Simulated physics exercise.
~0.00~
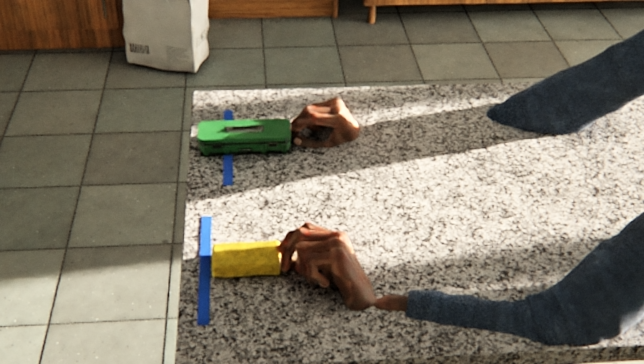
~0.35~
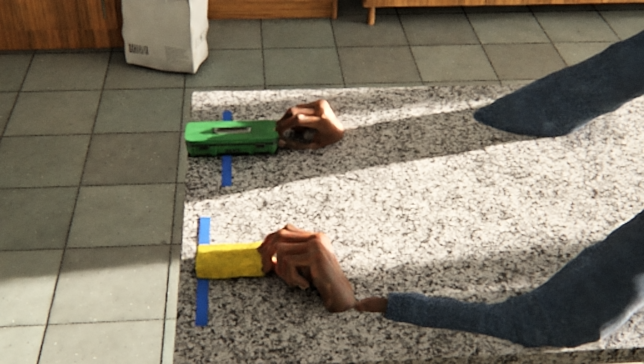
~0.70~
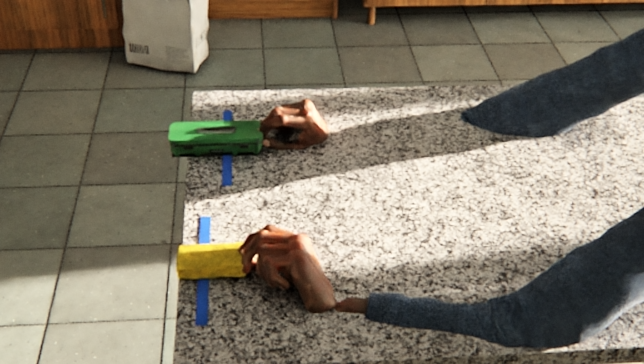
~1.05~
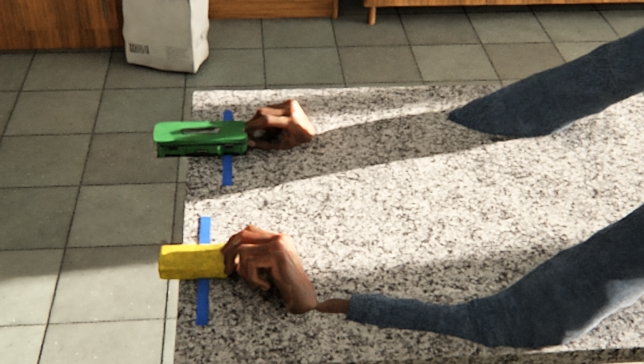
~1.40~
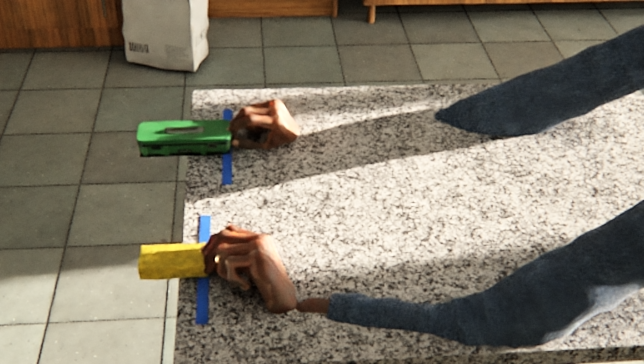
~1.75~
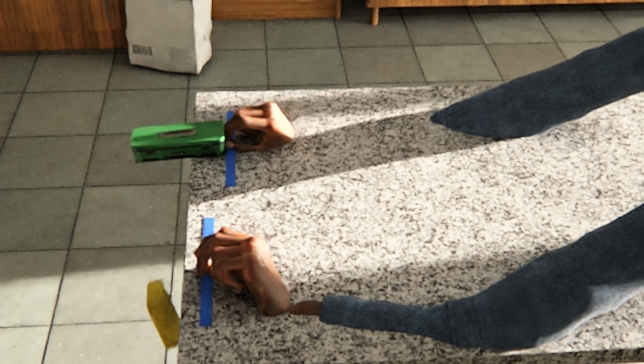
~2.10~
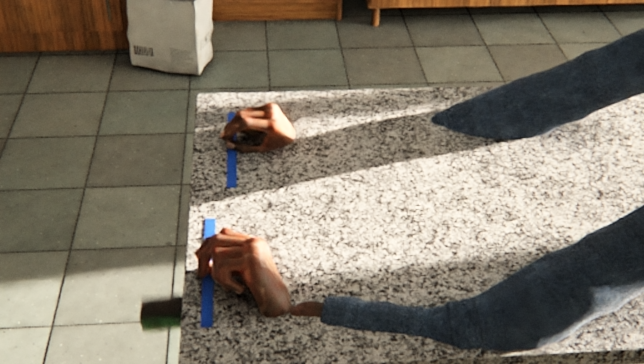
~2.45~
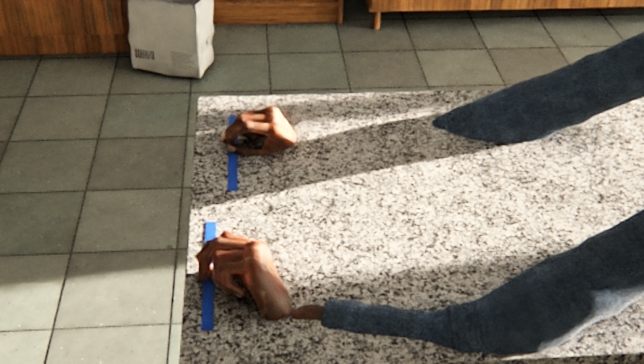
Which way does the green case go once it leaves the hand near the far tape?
It moves down, dropping past the left edge of the table.
